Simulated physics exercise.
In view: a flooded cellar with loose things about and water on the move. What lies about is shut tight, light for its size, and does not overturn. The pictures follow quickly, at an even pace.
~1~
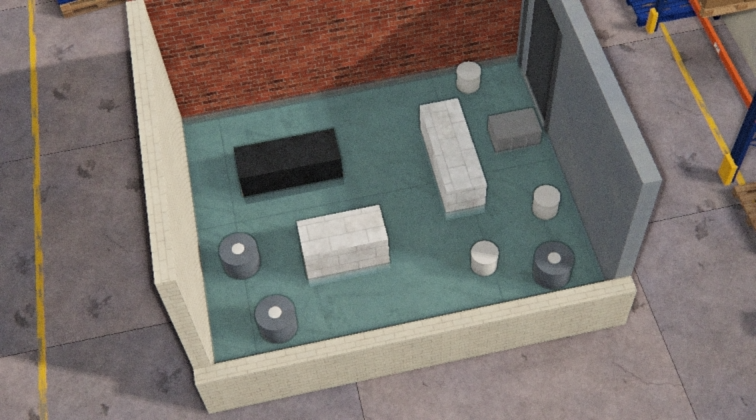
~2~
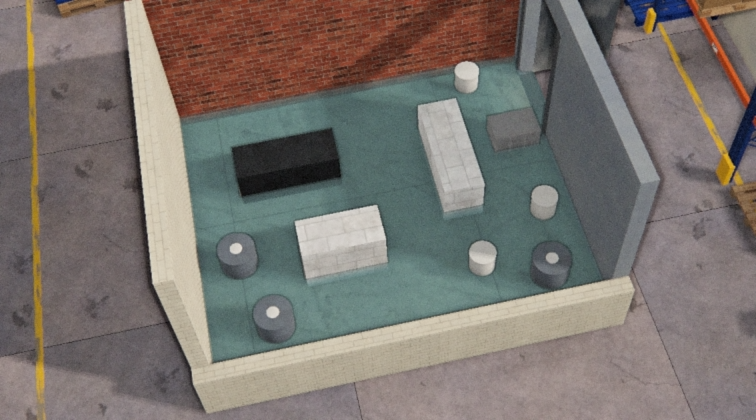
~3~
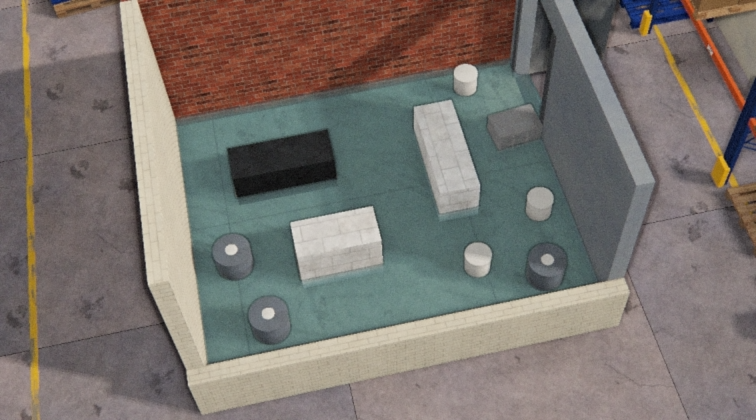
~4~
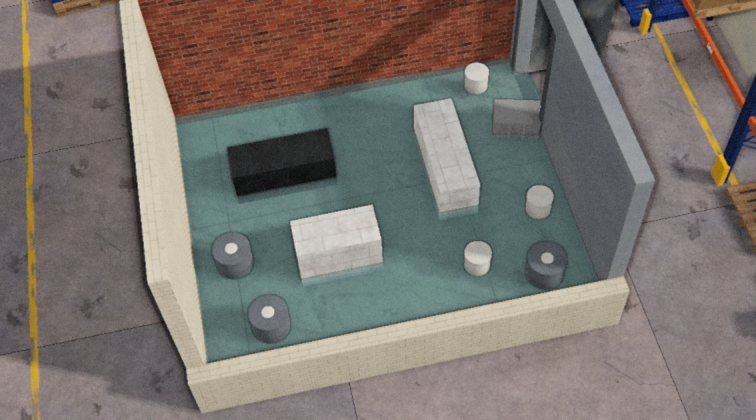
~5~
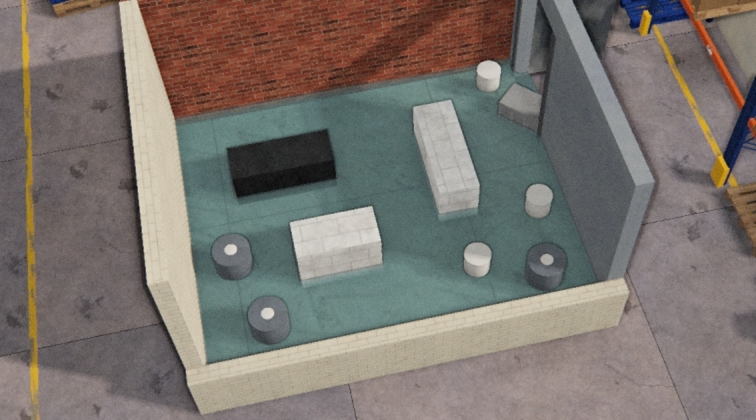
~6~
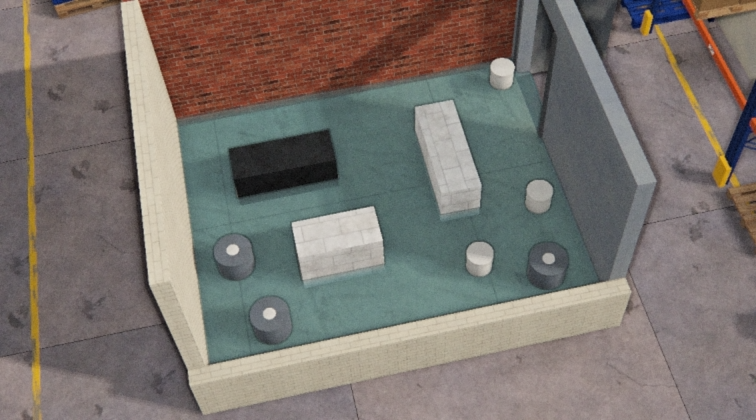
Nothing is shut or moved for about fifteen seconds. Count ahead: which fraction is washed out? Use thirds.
It is two thirds or more.
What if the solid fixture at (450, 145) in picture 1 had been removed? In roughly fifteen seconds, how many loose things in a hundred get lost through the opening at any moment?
Near 40 in a hundred.
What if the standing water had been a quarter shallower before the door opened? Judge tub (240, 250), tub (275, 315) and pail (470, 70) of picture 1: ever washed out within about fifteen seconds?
One after the other: Left behind, no, yes.
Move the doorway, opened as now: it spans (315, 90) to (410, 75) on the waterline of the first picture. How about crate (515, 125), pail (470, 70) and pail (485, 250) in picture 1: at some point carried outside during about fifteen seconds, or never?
One after the other: Yes, carried outside, inside.
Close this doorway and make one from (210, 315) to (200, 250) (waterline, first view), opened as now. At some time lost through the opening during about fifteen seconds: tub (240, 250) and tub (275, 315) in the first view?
As listed: Gone, gone.
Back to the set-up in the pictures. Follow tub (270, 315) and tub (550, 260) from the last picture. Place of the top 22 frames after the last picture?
At about (303, 311) and (533, 138).
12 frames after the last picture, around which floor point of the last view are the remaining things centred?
Roughly at (411, 260).
A moment on, 2 of 7 are out; 5 afloat.
Next, 3 of 7 are out; 4 afloat.
Later, 4 of 7 are out; 3 afloat.
In the end, 5 of 7 are out; 2 afloat.
